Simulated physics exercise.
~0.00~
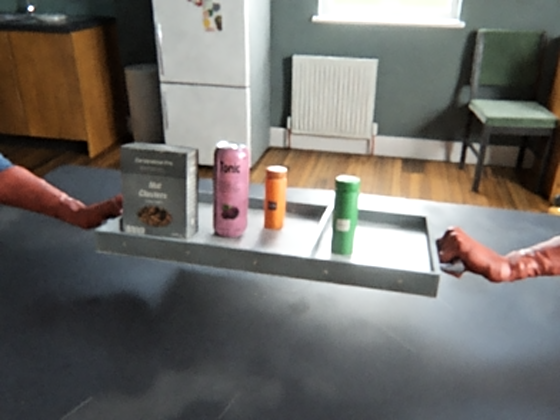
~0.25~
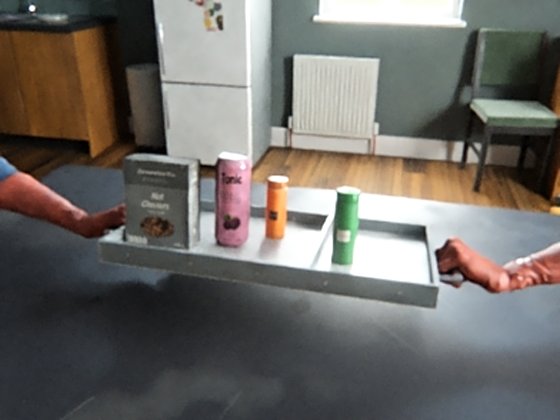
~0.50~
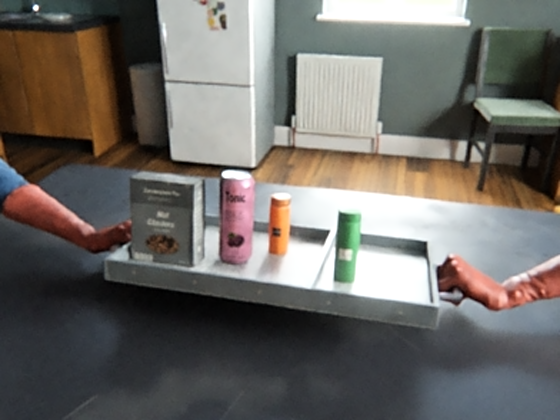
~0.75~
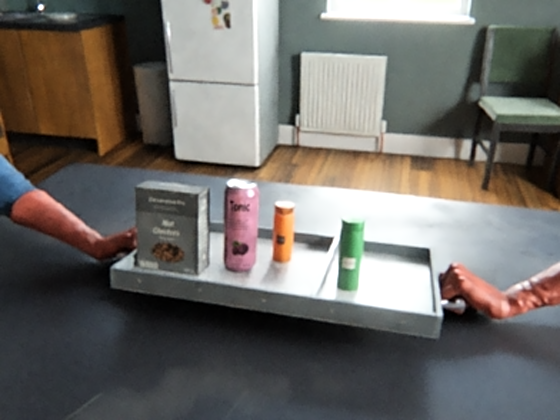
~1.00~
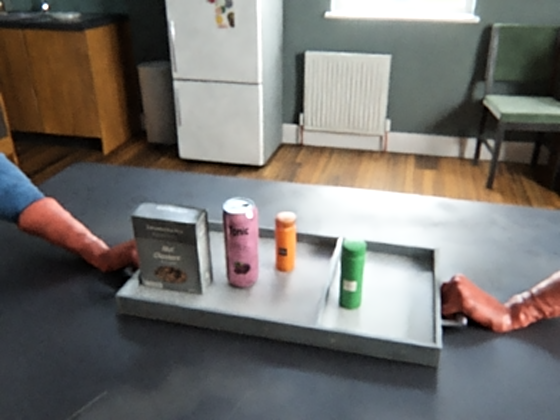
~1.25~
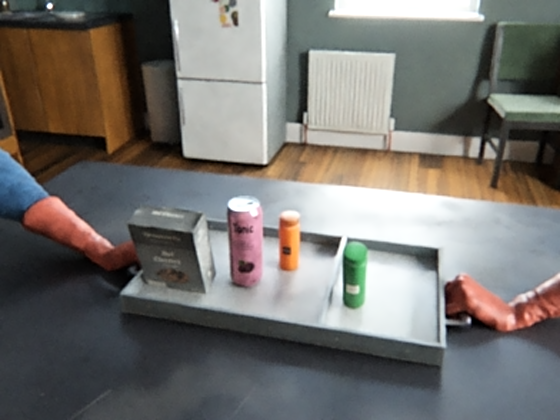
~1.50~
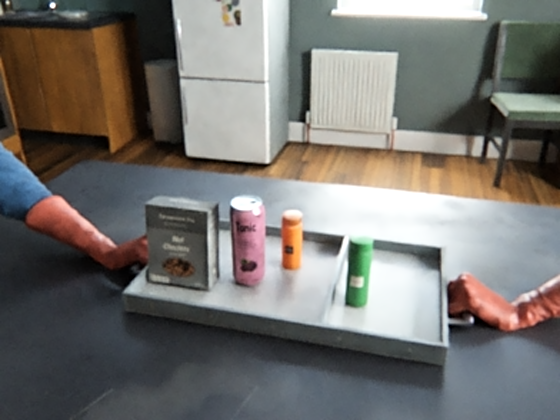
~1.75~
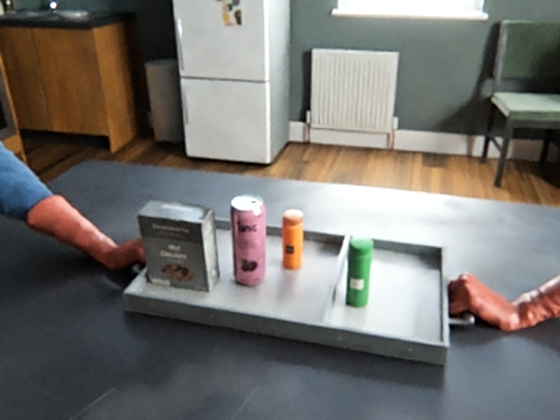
In a kitchen with dark green walls, seen from slightly above across a dark table, two reddish hands hold a grey tray by its ends. On it stand a grey packet at the left, a tall pink can, a small orange shaker and, beyond a cross bar, a green shaker. The hands lower the tray toward the table, and its near side swings down until it lies flat. The grey packet rocks noticeably and the others barely stir. The packet then settles back, and all four end upright near their starting places.
